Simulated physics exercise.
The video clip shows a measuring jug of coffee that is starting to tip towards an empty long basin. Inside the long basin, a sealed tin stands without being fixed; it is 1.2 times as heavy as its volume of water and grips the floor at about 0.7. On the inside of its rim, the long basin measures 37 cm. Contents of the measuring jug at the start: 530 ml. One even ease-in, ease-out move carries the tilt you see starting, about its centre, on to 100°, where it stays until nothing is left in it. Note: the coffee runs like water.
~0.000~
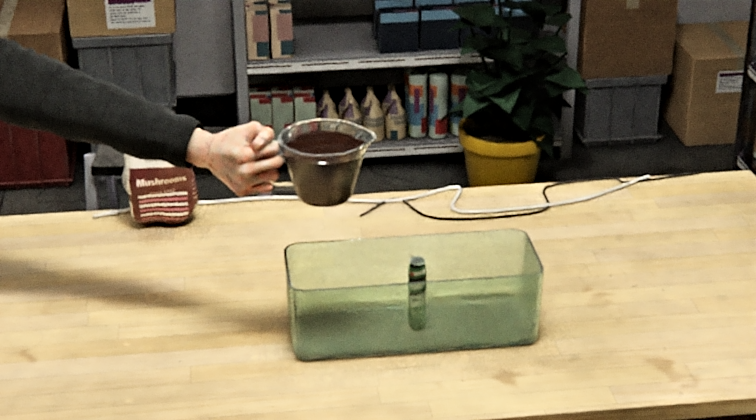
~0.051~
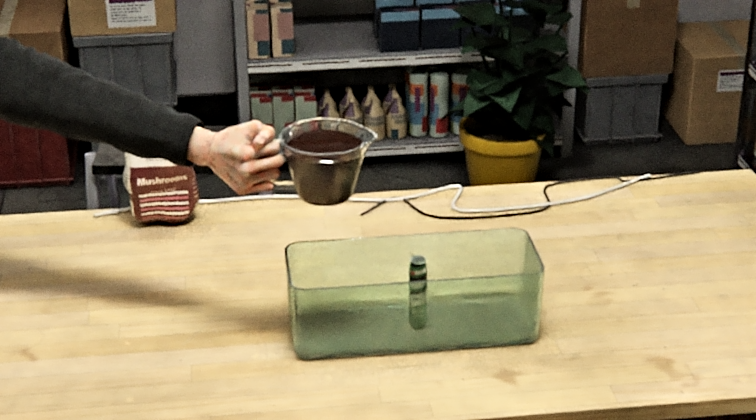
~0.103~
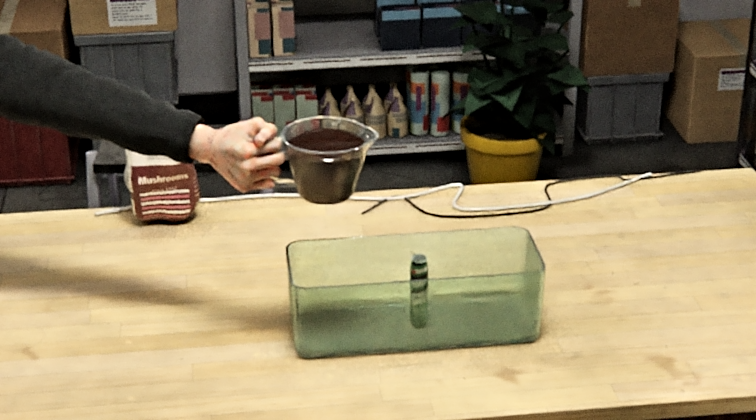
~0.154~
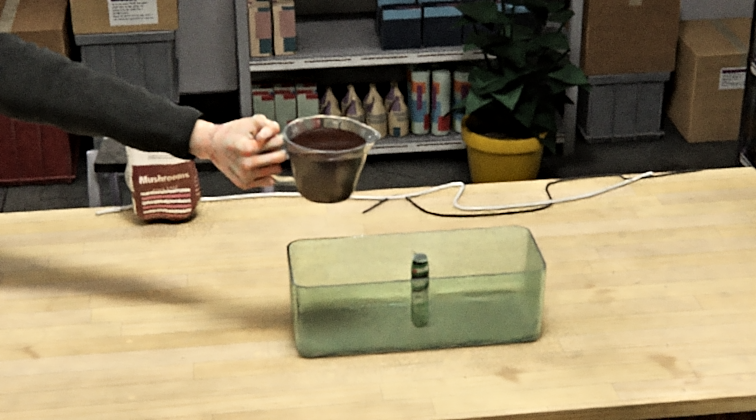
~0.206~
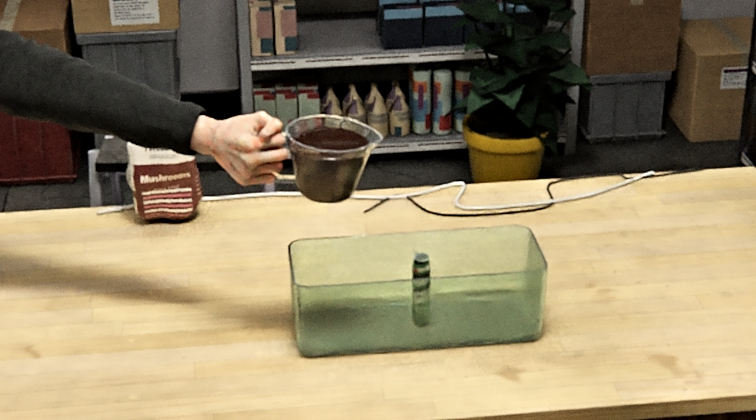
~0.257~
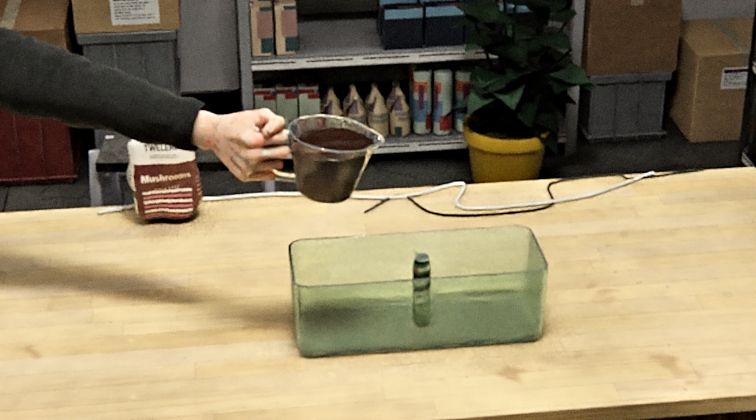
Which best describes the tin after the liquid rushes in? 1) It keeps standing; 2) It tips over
Answer: 2.
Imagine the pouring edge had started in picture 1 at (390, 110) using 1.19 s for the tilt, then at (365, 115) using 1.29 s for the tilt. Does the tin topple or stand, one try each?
First it stays on its base; then it tips over.
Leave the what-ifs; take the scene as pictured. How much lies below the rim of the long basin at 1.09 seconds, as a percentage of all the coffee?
Around 74 in a hundred.
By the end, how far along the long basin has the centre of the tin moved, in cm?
Net tin displacement: Roughly 7.5 cm.
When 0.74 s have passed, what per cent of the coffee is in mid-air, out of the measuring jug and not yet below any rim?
It comes to about 24 percent.
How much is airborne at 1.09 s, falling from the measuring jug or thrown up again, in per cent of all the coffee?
Some 14 % is up in the air.
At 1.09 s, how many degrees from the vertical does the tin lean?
0°.
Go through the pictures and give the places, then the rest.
The first frame shows tilt 0°; pouring edge (376, 135); surface from (284, 147) to (364, 142); the long basin's rim runs from (287, 268) to (535, 252); the tin's top is at (417, 264).
The second frame shows tilt 0°; pouring edge (377, 134); surface from (285, 145) to (365, 141).
The third frame shows tilt 1°; pouring edge (379, 134); surface from (286, 144) to (366, 140).
The fourth frame shows tilt 3°; pouring edge (381, 135); surface from (288, 143) to (368, 141).
The fifth frame shows tilt 6°; pouring edge (383, 136); surface from (291, 142) to (371, 140).
The sixth frame shows tilt 9°; pouring edge (385, 139); surface from (293, 143) to (374, 140).
After 0.74 s the tilt is 57° and 67 per cent is still to pour; the tin stands where it began.
After 1.09 s the tilt is 91° and 11 per cent is still to pour; the tin stands where it began.
After 1.45 s the tilt is 100° and 0 per cent is still to pour; the tin lies on its side.
After 1.85 s the tilt is 100° and 0 per cent is still to pour; the tin lies on its side.
In the end the tin lies on its side.
